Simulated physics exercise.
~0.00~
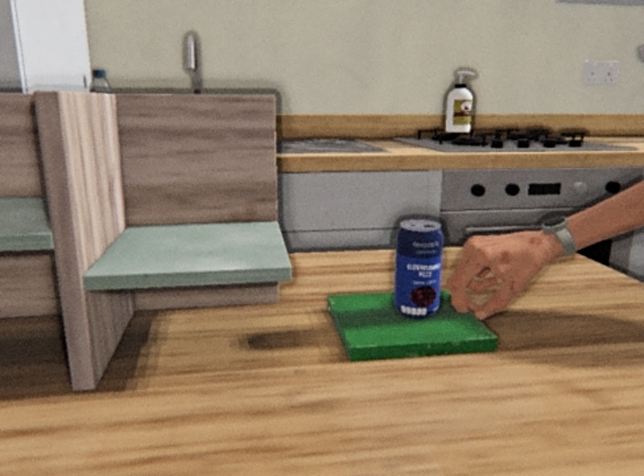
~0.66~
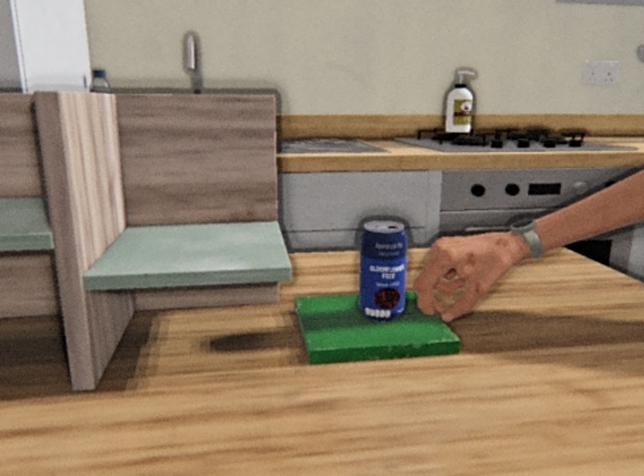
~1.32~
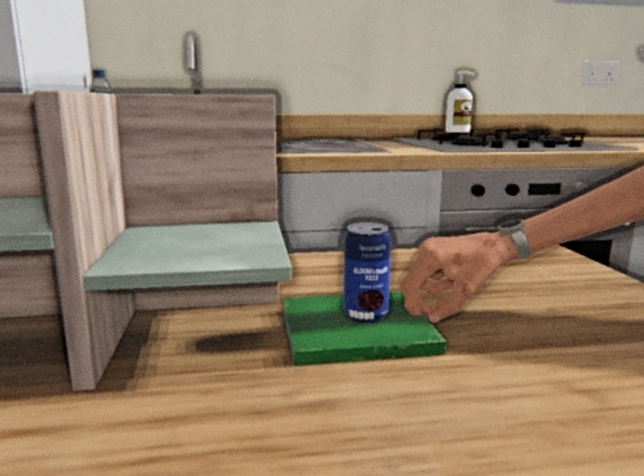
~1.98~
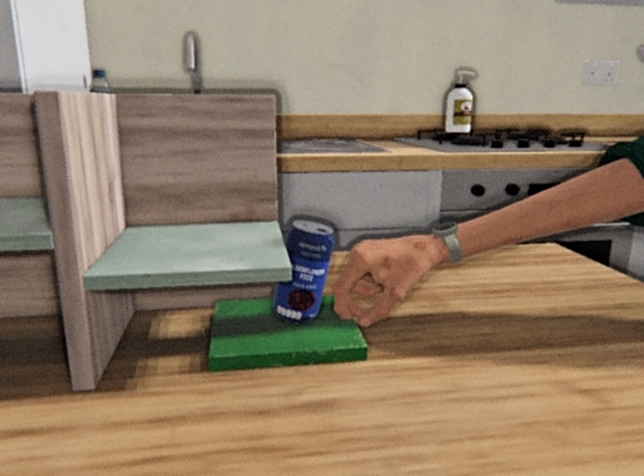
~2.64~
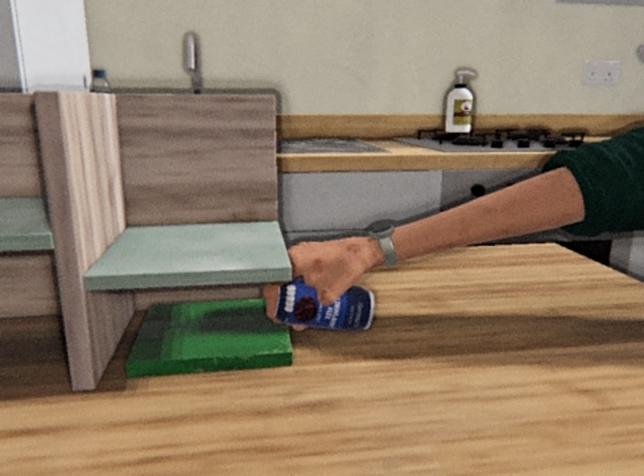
A blue drinks can stands upright on a flat green box on a wooden table, seen from a fixed view across a kitchen with a hob and a white bottle behind. To the left, a pale green shelf juts from wood-grained panels, leaving a low gap beneath it. A hand wearing a wristwatch reaches in from the right and moves the box and can steadily left. As the box starts under the shelf, the can meets the shelf's edge and leans. The box continues beneath, while the can is knocked back to the right, ending on its side below the hand.
